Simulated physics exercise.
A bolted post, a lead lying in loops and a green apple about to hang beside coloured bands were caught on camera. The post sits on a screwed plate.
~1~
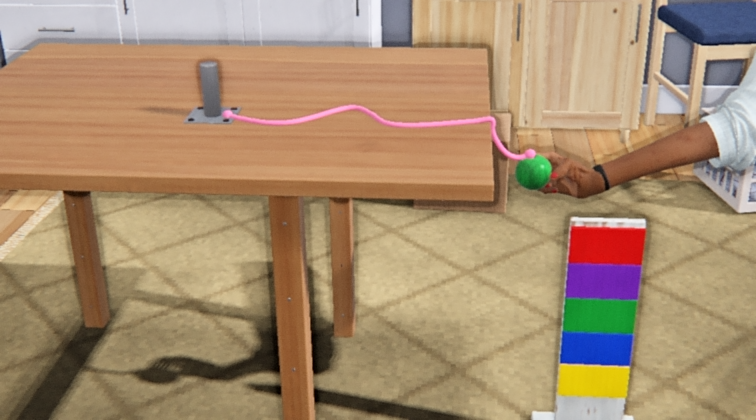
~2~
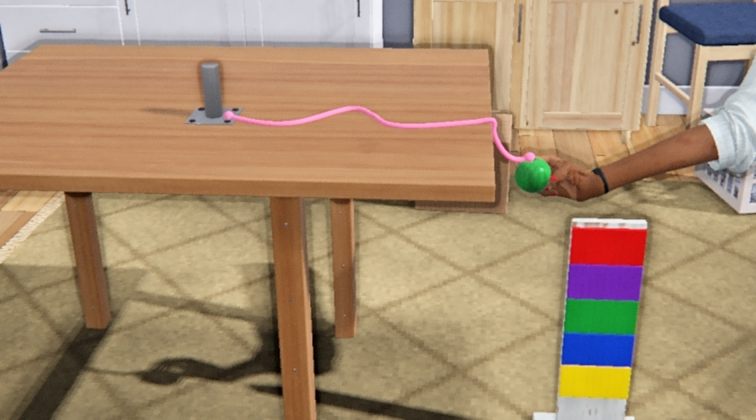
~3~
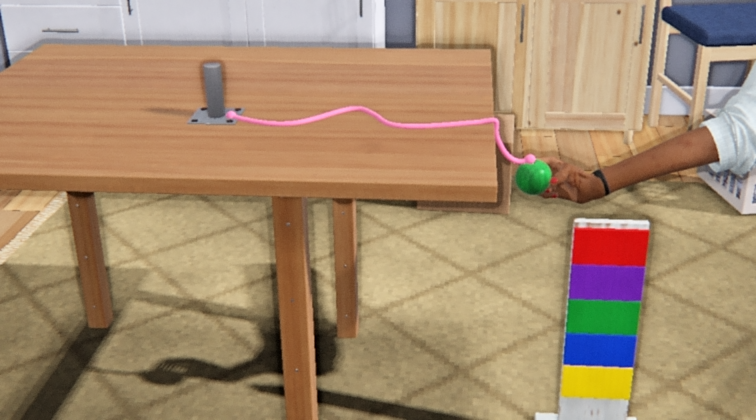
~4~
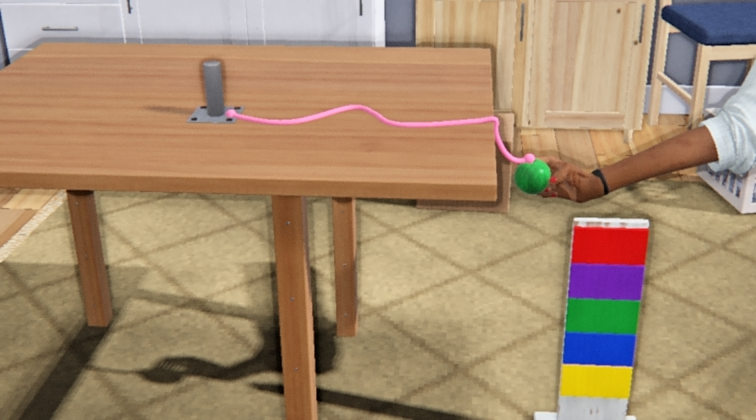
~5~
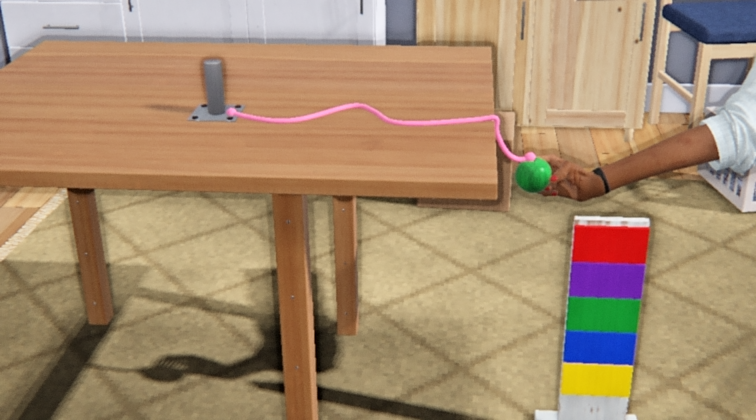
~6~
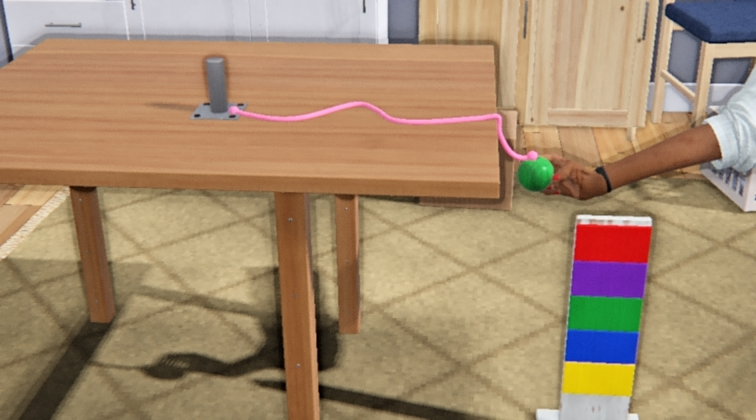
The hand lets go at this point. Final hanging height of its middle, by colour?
Red band.
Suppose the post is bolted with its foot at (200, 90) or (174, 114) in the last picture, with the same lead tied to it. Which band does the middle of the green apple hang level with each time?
In turn, none, it hangs higher and then no band.
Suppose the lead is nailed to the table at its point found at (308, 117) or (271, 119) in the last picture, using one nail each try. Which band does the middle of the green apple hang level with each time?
Try by try: Red; red.
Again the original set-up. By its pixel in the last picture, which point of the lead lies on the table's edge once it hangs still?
At (449, 121).
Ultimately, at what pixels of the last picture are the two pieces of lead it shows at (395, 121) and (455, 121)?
About (443, 116), and the other about (498, 128).
A little later, apple near (518, 234); level with red.
Next, apple near (461, 236); level with red.
Later still, apple near (489, 241); level with red.
When it is over, apple near (488, 243); level with red. The red one.
